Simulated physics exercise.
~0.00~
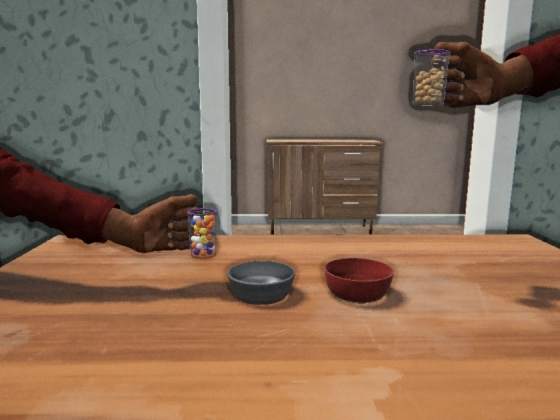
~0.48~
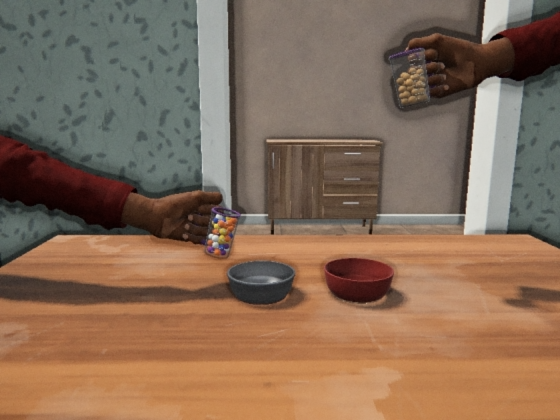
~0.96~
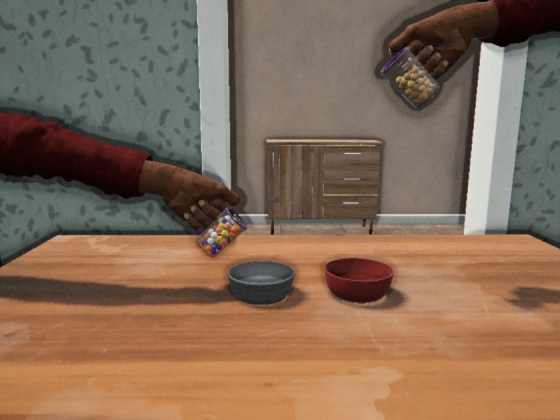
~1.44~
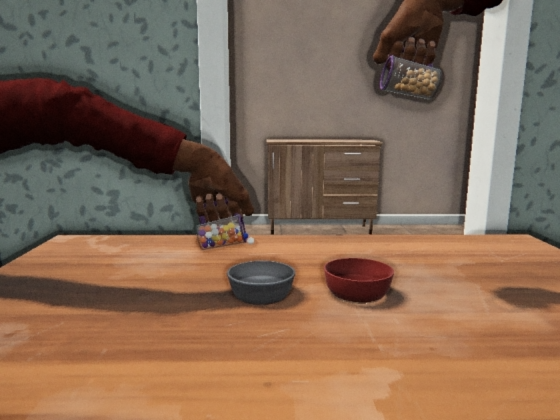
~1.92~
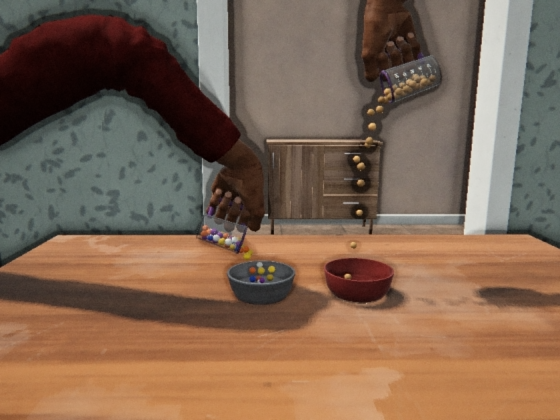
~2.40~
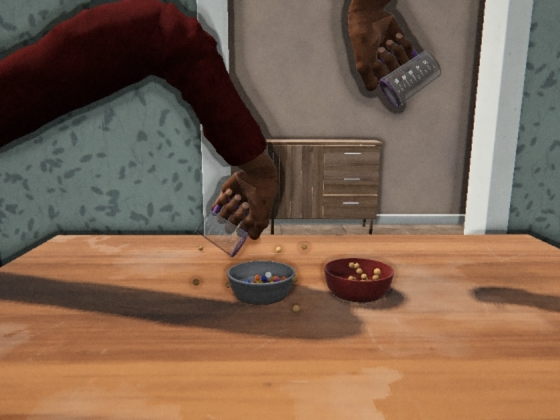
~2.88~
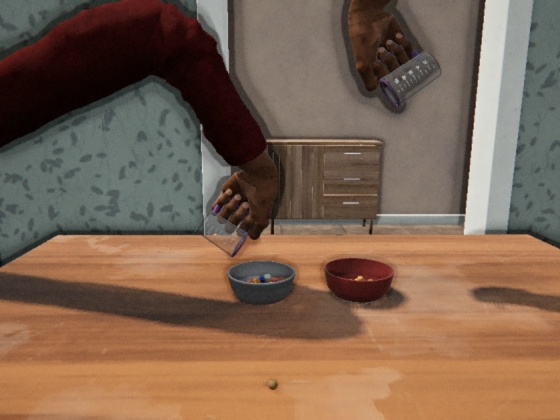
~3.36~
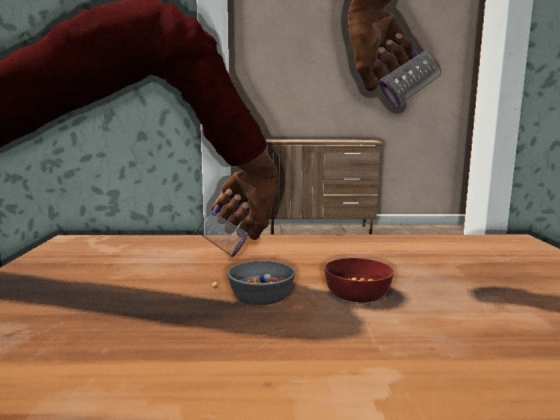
In a room with leafy green wallpaper and a wooden cabinet at the back, a grey bowl and a red bowl sit side by side on a wooden table. Two hands in dark red sleeves hold clear cups, the left one low with colourful pieces, the right one much higher with tan pieces. Both hands tilt their cups until they lie sideways, and the pieces begin to pour. The cups turn upside down and empty as some pieces bounce around the bowls. Finally, the left cupful rests in the grey bowl, while most of the right cupful lies in the red one, several pieces having escaped.
